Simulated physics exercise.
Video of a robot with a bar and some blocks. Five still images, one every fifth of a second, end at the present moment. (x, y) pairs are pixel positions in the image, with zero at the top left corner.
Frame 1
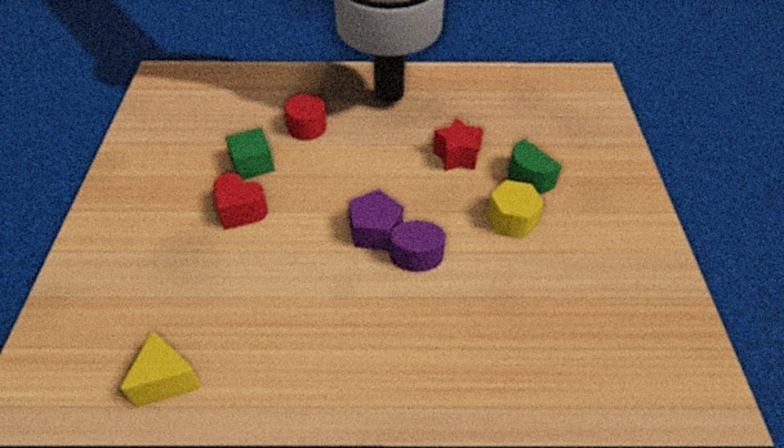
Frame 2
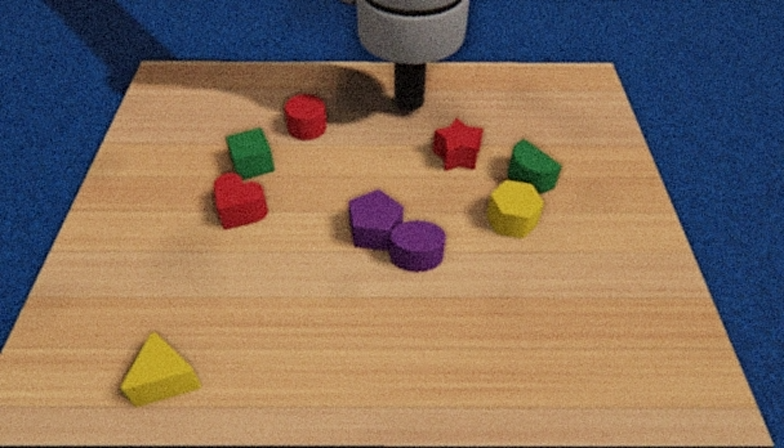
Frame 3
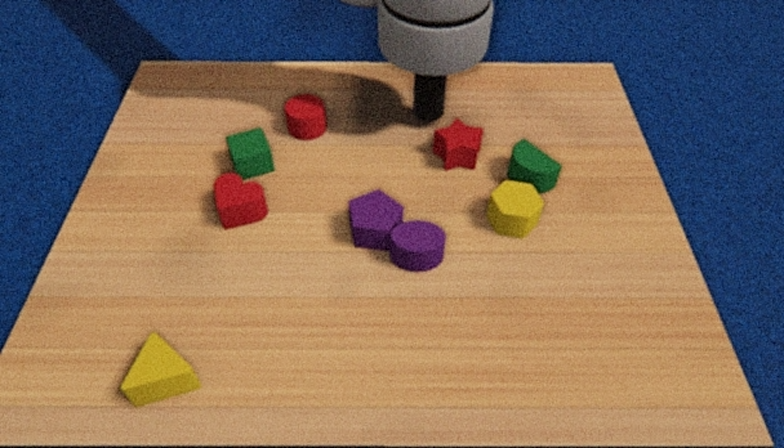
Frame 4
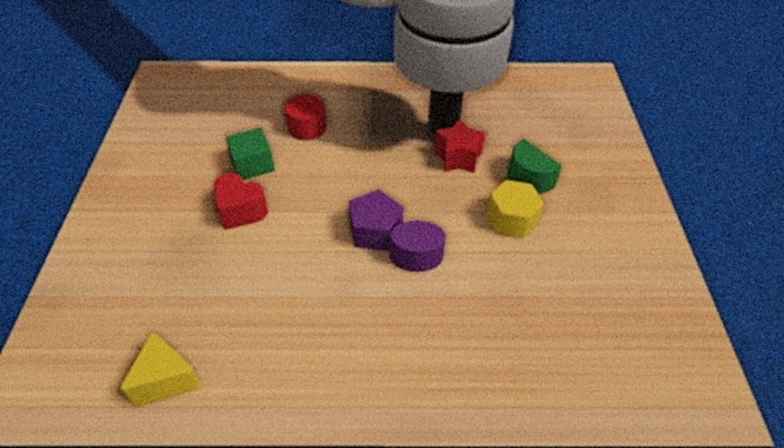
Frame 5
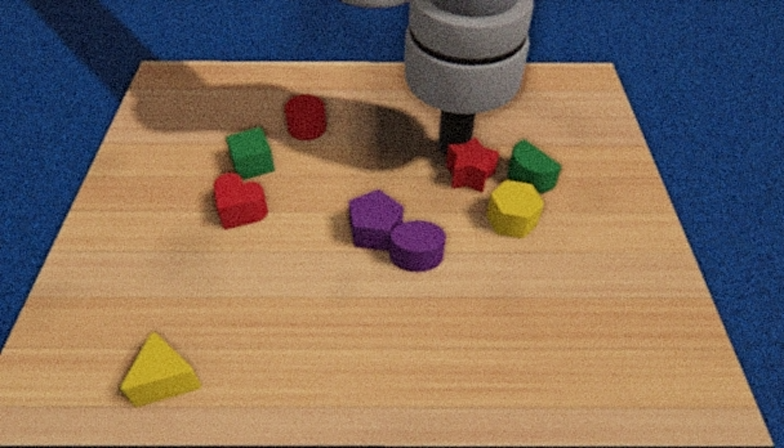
Robotic arm with a dark bar moving right and forward over a wooden board, nudging a red star block among coloured blocks.
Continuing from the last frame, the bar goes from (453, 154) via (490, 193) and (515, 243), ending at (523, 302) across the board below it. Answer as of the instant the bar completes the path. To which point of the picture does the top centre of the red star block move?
Pixel (565, 318).
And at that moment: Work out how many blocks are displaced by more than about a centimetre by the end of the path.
Moved: 2.
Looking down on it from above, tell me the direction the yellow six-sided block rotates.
I'd predict that, seen from above, the yellow six-sided block rotates counter-clockwise.
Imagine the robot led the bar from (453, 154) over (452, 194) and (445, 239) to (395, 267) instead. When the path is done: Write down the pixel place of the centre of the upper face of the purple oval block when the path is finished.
I'd place it at (355, 261), taking the centre of its top.
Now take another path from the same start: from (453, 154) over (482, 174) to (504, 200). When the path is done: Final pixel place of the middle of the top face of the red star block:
Somewhere near (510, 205).
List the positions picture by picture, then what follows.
Bar tip at (389, 94); block tops, red star block at (460, 134); yellow six-sided block at (517, 198); green D-shaped block at (534, 156), in the first picture.
Bar at (409, 101); blocks unchanged, in the second picture.
Bar at (428, 112); blocks unchanged, in the third picture.
Bar at (444, 127); red star block at (461, 136), in the fourth picture.
Bar at (454, 146); red star block at (473, 153); yellow six-sided block at (517, 198); green D-shaped block at (534, 156), in the fifth picture.
The first path, step by step. One third of the way, bar at (492, 185); red star block at (503, 198), turned 20° clockwise; yellow six-sided block at (541, 221), turned 35° anticlockwise.
Two thirds of the way, bar at (517, 234); red star block at (534, 252); yellow six-sided block at (580, 276), turned 40° anticlockwise.
At the end, bar at (526, 294); red star block at (565, 318), turned 25° anticlockwise; yellow six-sided block at (618, 318), turned 75° anticlockwise; green D-shaped block in place.
